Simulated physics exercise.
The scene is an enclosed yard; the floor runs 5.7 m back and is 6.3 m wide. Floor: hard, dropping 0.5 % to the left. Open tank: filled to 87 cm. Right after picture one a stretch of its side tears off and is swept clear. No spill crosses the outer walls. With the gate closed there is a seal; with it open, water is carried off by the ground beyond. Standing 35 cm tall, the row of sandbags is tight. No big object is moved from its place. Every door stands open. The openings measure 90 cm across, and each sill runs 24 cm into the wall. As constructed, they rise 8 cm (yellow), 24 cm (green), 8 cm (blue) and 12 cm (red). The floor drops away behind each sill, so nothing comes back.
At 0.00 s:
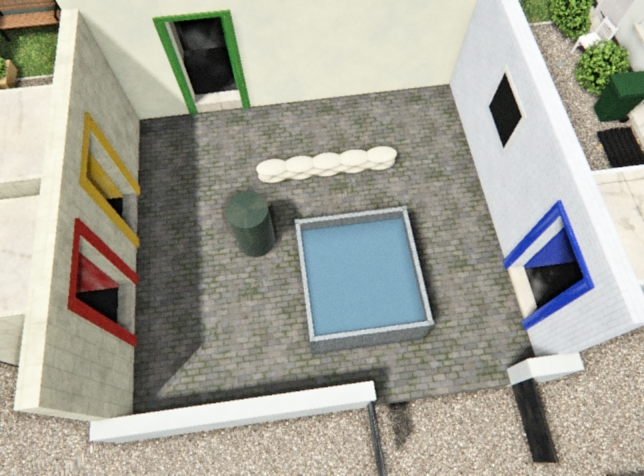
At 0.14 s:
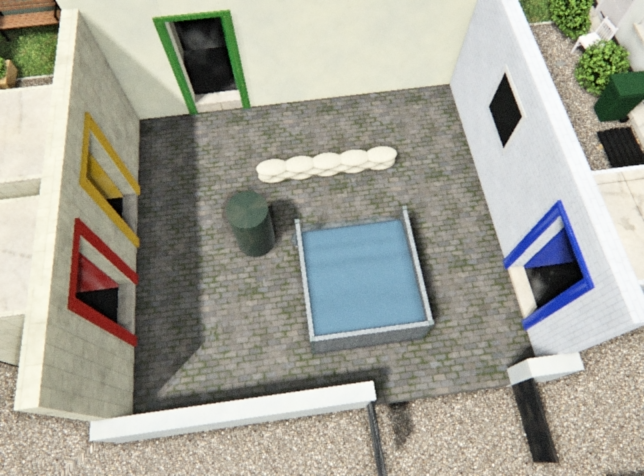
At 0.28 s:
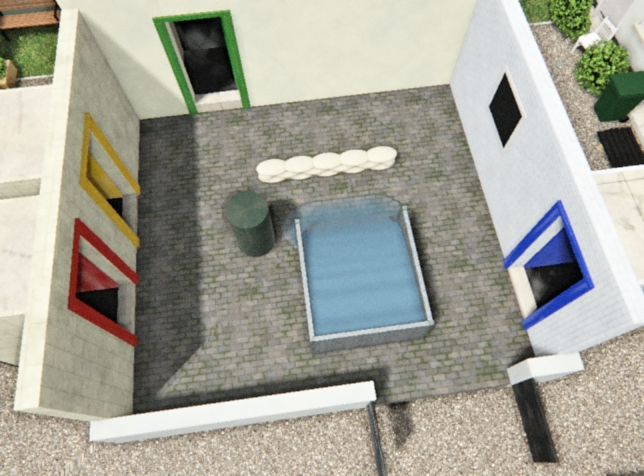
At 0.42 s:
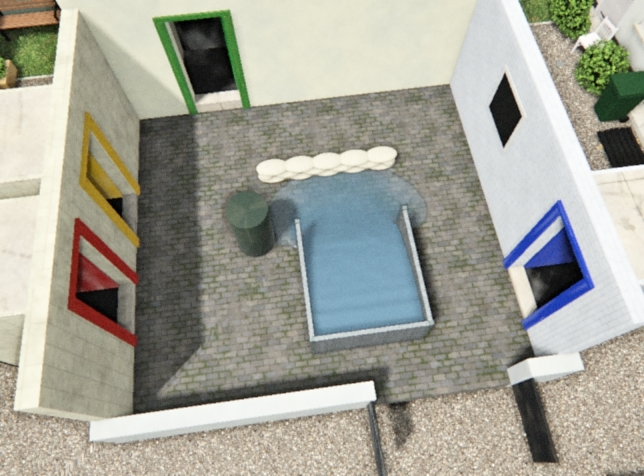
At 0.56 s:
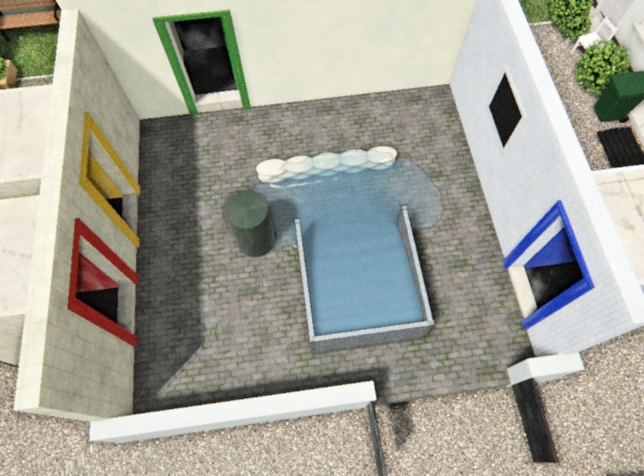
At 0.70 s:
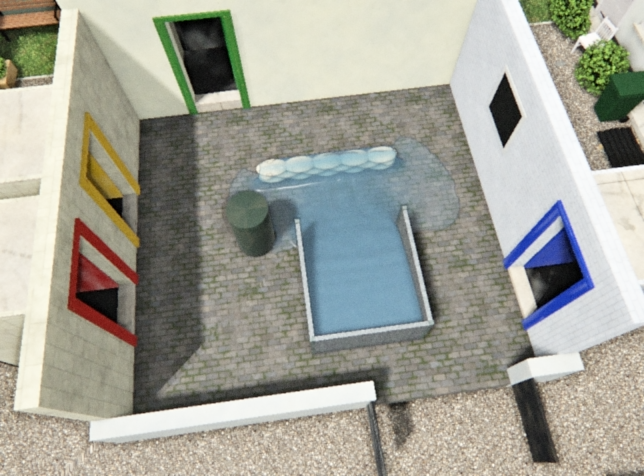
In the video, the far side of an open water tank in a walled yard gives way, and water pours out across the paving, spreading around a dark green cylinder and a white, lumpy barrier behind the tank.
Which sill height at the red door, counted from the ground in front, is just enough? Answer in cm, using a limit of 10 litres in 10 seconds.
A height of roughly 7 cm is just enough.
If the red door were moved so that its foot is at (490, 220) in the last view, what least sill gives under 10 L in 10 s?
It needs roughly 14.5 cm.
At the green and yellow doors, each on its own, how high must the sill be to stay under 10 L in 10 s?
Some 11.5 cm for green, some 21 cm for yellow.
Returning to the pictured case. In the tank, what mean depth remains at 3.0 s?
Around 14 cm deep on average.
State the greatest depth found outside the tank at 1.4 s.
Around 53 centimetres.
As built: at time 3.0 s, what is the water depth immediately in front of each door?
Yellow door 21 cm, green door 9 cm, blue door 5 cm, red door 10 cm.
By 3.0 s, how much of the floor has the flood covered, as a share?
Wet share: Around 60 %.
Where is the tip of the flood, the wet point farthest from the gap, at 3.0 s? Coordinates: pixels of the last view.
Lab note: Front tip approx. at (140, 123).
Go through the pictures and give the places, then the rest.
The first picture shows the open tank at (361, 272) is whole and still, 87 cm deep; the red door at (110, 292) is dry.
In the second picture, the gap is on the far side, the front 0.3 m out at a hidden place; the back of the open tank holds 87 cm.
In the third picture, the gap is on the far side, the front 0.8 m out at (305, 208); the back of the open tank holds 85 cm.
In the fourth picture, the gap is on the far side, the front 1.4 m out at (298, 180); the back of the open tank holds 75 cm.
In the fifth picture, the gap is on the far side, the front 1.6 m out at (400, 159); the back of the open tank holds 74 cm.
In the sixth picture, the front is at (405, 140), 2.0 m from the gap on the far side; 5.4 m2 of floor is wet, 70 cm left at the back; the red door at (110, 292), 3.8 m from the gap, is still 2.5 m from the nearest water.
After 1.4 s water covers 40 % of the floor, deepest (53 cm) near (333, 179); it has not reached the red door.
After 3.0 s water covers 60 % of the floor, deepest (25 cm) near (445, 95); 10 cm at the red door, 0 litres in over its 12 cm sill.
After 10.0 s water covers 95 % of the floor, deepest (14 cm) near (134, 409); 6 cm at the red door, 1 litre in over its 12 cm sill.
At the red door as built, the water arrived by 2.3 s and peaked near 12 cm at 2.6 s.
Run again over the same 10 s with other heights there, 15 litres in over 6 cm, 5 litres over 8 cm. The limit of 10 litres is kept from about 7 cm up.
